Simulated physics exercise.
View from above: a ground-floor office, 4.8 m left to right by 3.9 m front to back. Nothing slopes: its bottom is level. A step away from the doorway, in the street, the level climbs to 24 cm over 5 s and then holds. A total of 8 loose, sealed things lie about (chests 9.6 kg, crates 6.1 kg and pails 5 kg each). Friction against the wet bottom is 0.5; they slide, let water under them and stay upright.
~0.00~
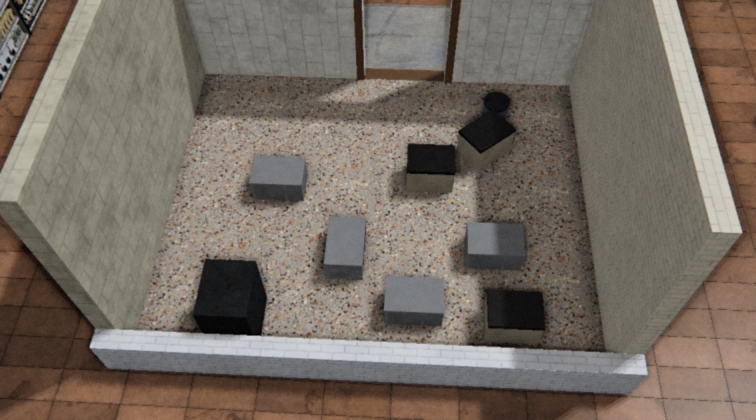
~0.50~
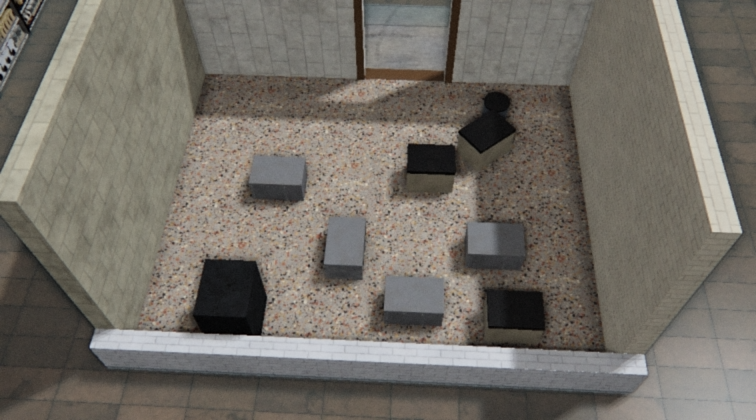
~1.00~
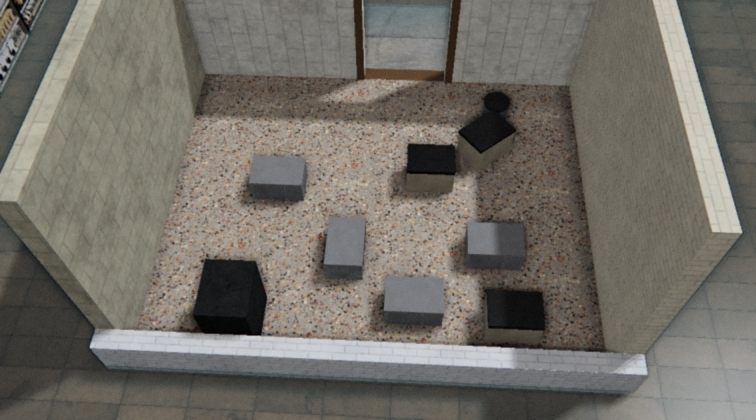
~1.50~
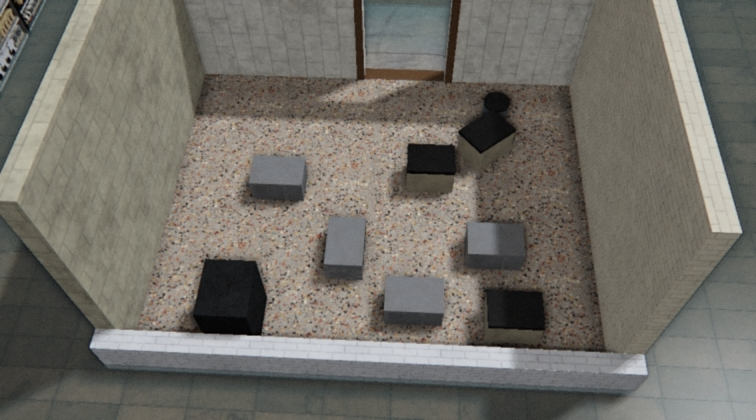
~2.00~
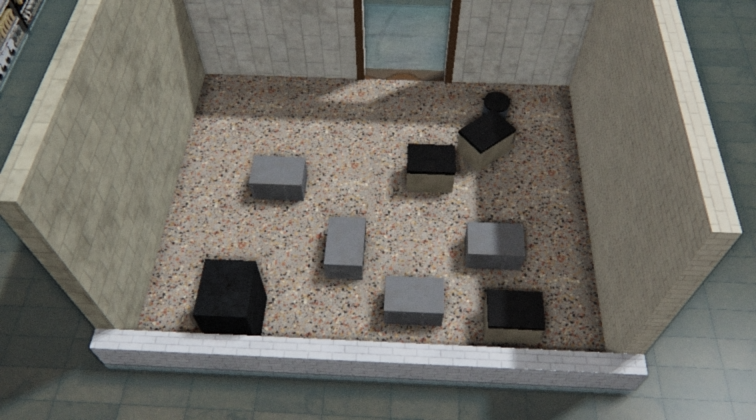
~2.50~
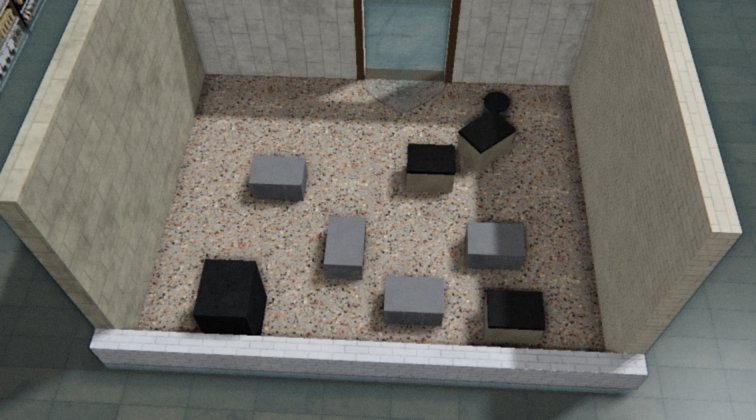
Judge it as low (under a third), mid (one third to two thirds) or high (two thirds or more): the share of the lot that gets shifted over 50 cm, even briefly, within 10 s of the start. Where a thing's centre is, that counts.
High.
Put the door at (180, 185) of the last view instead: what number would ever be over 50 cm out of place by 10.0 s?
The answer then is 8.
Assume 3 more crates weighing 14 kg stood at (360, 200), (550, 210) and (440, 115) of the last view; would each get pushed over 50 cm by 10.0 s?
Sequence: Above the line / below the line / above the line.
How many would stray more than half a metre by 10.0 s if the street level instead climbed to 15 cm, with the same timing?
The answer would then be 4.
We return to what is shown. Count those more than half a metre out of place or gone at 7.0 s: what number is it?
My count gives 5.
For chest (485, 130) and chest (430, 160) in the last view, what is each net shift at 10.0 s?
80 cm and 150 cm respectively.
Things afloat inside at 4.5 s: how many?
At that point I count 0.
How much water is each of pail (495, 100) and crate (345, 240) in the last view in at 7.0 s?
First about 2 cm, second about 8 cm.
After 3.5 s 0 of 8 are over 50 cm from their spots; 0 afloat.
After 4.5 s 0 of 8 are over 50 cm from their spots; 0 afloat.
After 7.0 s 5 of 8 are over 50 cm from their spots; 4 afloat.
After 10.0 s 6 of 8 are over 50 cm from their spots, and 6 have been at some point; 7 afloat.
